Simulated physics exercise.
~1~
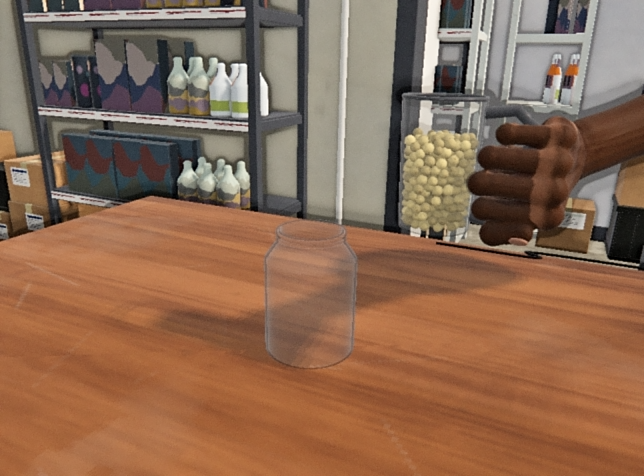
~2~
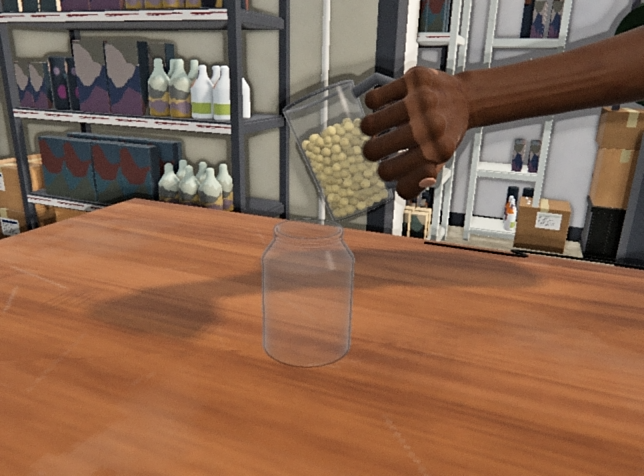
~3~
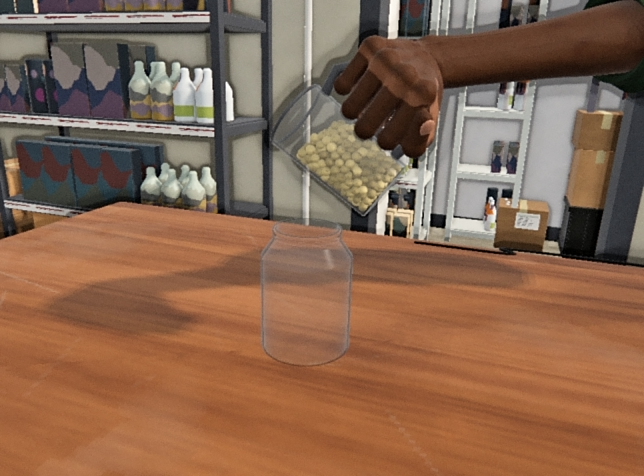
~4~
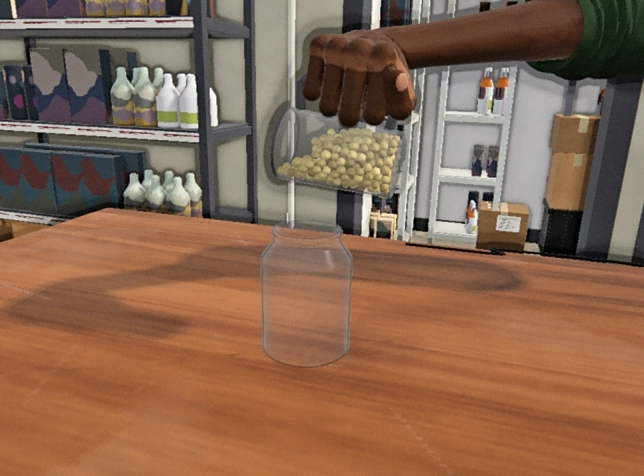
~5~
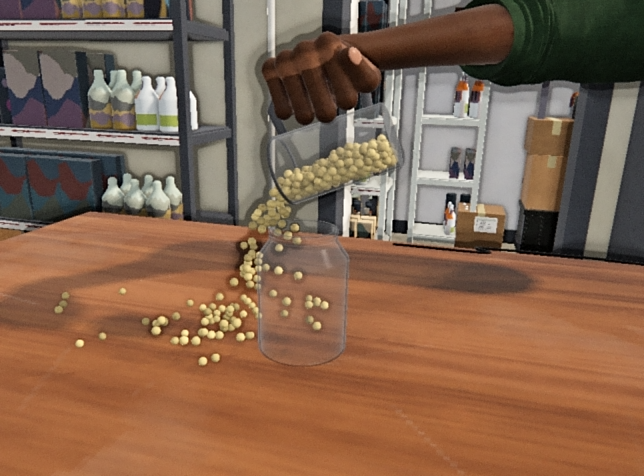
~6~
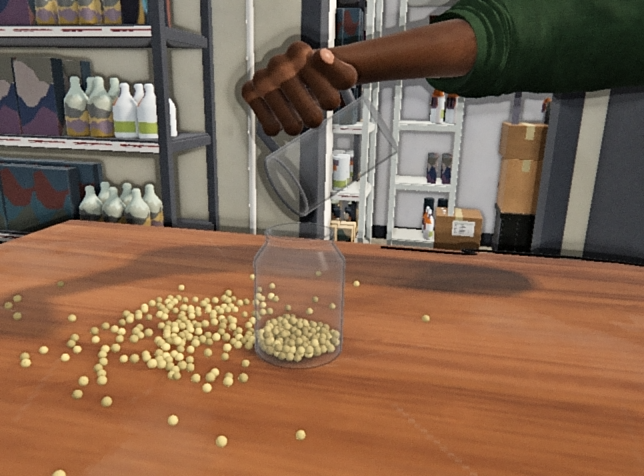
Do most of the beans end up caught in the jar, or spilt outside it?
Most of the beans end up spilt outside the jar, scattered over the table. A fair share lands in the jar, and the cup is left empty.
